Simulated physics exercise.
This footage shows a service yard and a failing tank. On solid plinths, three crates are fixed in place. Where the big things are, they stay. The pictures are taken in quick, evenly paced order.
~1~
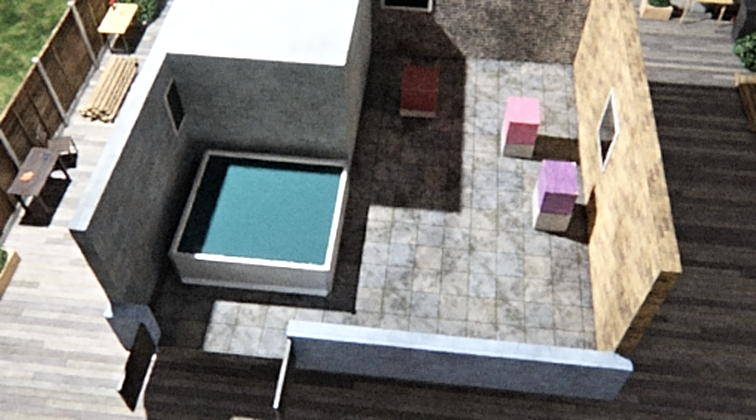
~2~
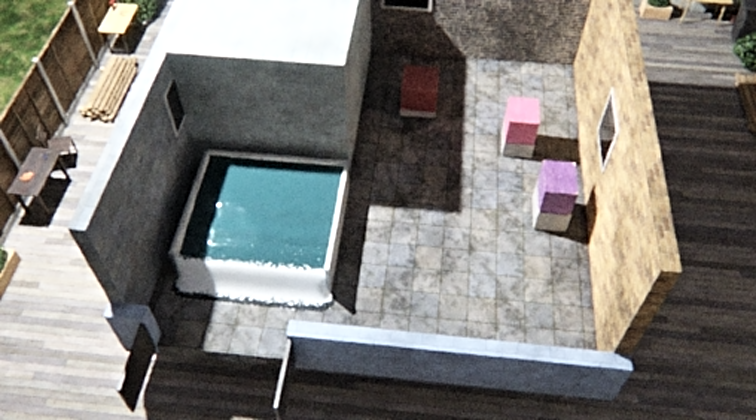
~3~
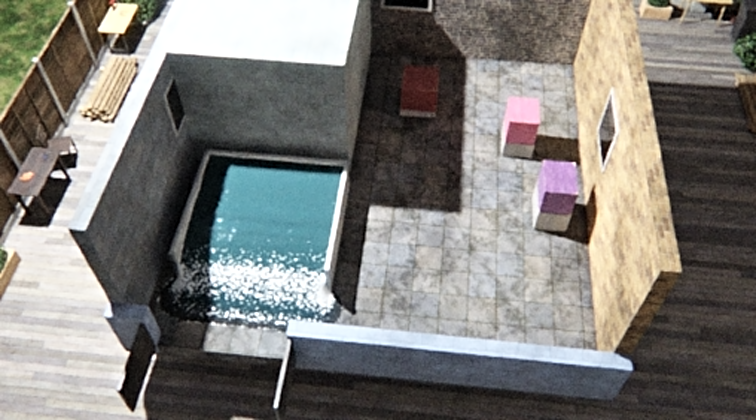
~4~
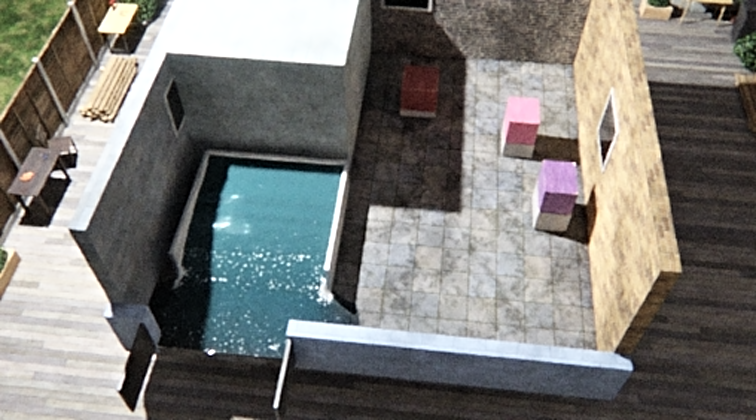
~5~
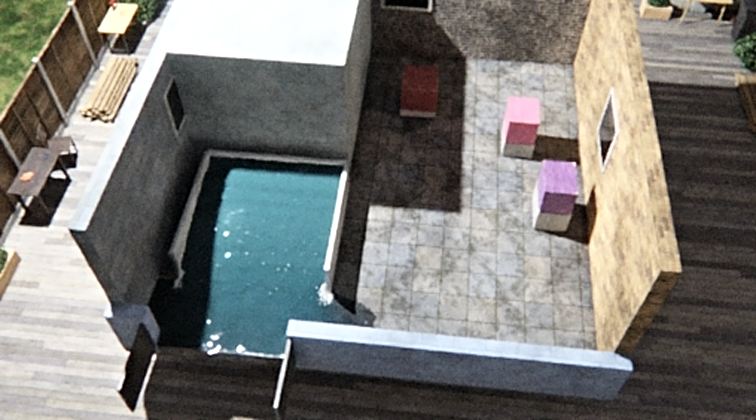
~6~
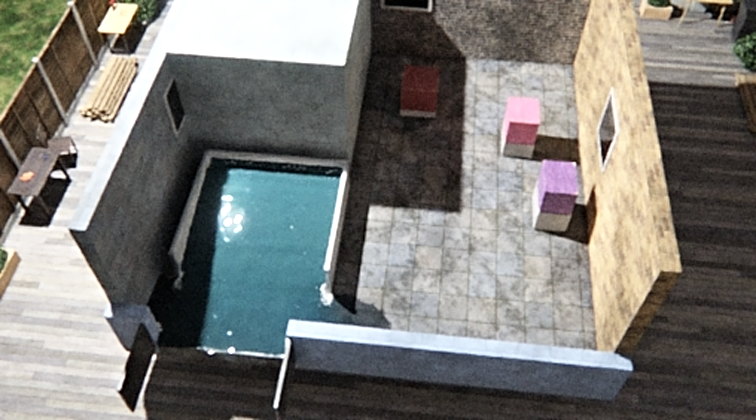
A paved service yard with low walls, bordered by wooden decking, is seen from high above by a camera that stays still. A white-rimmed tank of teal water sits at left beside grey walls, with a red block at the back and a pink and a purple block on pale plinths at right. Water pours over the tank's front, spreads foaming across the paving toward the viewer, then grows calmer.
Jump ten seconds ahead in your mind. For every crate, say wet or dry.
Red crate - dry; pink crate - dry; purple crate - dry.
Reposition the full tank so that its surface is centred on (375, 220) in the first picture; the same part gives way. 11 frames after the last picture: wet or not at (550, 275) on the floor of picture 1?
That spot: Swamped.
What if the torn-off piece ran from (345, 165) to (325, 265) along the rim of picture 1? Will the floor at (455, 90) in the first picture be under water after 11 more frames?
Outcome: Untouched.
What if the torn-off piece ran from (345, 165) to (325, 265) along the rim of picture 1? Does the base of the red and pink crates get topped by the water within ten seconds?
First the red crate: It gets reached; then the pink crate: It is never reached.
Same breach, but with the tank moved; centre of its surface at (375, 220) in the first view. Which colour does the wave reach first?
That would be the purple-painted one.
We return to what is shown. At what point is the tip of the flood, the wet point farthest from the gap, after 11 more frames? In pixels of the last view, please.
Estimated pixel: (574, 372).
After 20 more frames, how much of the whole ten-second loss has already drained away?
Around 75 %.
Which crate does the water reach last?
I'd name the red-painted one.
A moment on, water covers 15 % of the floor; the red crate not reached, the pink crate not reached, the purple crate not reached.
Next, water covers 25 % of the floor; the red crate not reached, the pink crate not reached, the purple crate not reached.
Then, water covers 40 % of the floor; the red crate not reached, the pink crate not reached, the purple crate water round its plinth.
Later, water covers 50 % of the floor; the red crate not reached, the pink crate water round its plinth, the purple crate water round its plinth.
In the end, water covers 65 % of the floor; the red crate stayed above the water, the pink crate stayed above the water, the purple crate stayed above the water.
